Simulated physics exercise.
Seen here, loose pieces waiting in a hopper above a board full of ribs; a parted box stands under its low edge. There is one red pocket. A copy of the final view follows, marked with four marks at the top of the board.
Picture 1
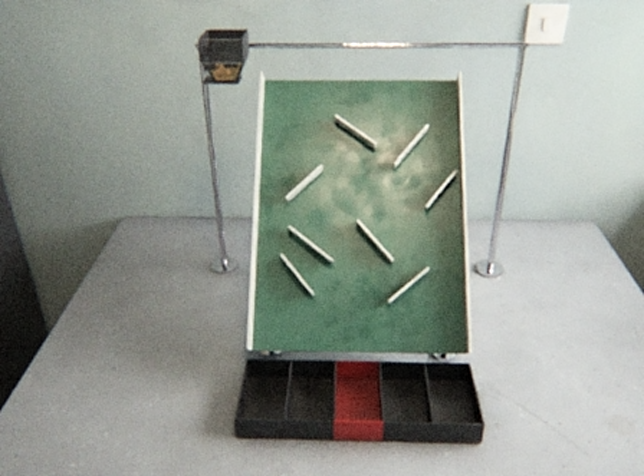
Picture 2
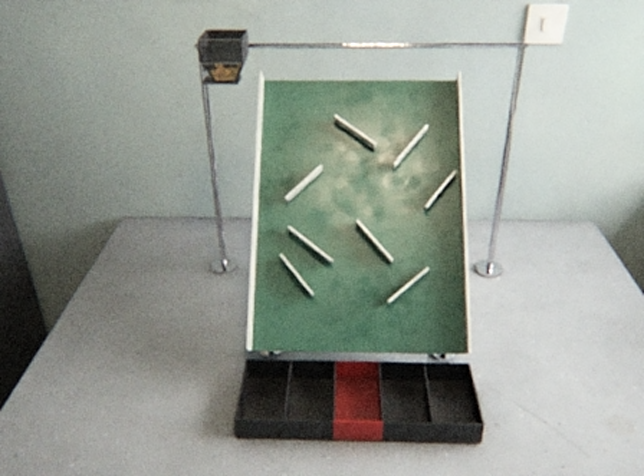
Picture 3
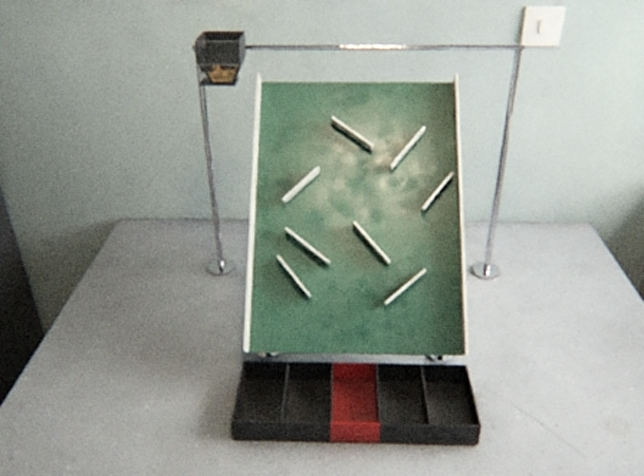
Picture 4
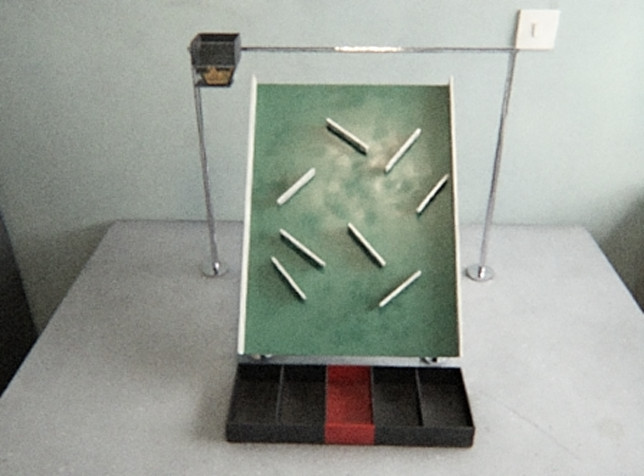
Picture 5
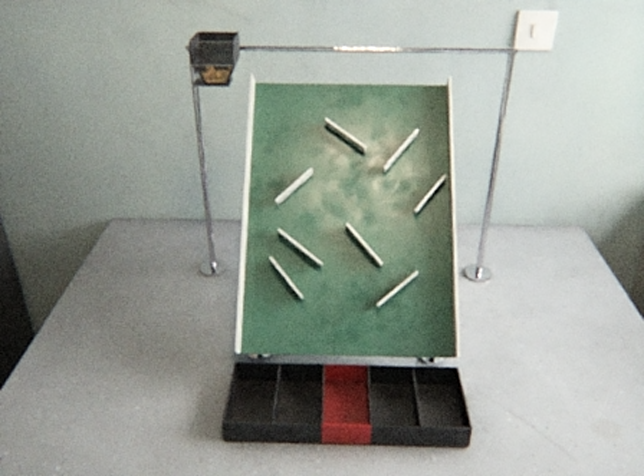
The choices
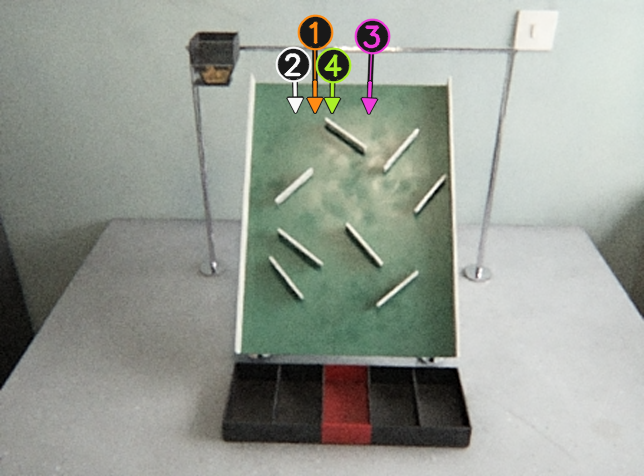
In this clip, a small dark hopper on a metal stand sits above a tilted green board with slanted ribs and a divided black tray with one red pocket below; nothing moves except the view, which shifts slightly.
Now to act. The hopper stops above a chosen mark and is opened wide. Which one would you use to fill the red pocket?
Go for 3.
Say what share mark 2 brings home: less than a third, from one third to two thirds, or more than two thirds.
Mark 2 gives less than a third.
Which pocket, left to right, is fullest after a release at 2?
The first.
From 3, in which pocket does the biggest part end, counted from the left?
It is the third one.
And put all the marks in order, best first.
3, 4, 1, 2.
On the marked copy, mark 1 meets the board at (315, 107); mark 2 meets the board at (295, 107); mark 3 meets the board at (369, 108); mark 4 meets the board at (332, 107).
With 1, close to a quarter in the red pocket, the bulk in other pockets.
With 2, a small share in the red pocket, all but a few in other pockets, only a few outside the box.
With 3, the bulk in the red pocket, a small share in other pockets, a small share held on the board.
With 4, close to two thirds in the red pocket, close to a quarter in other pockets, a small share held on the board.
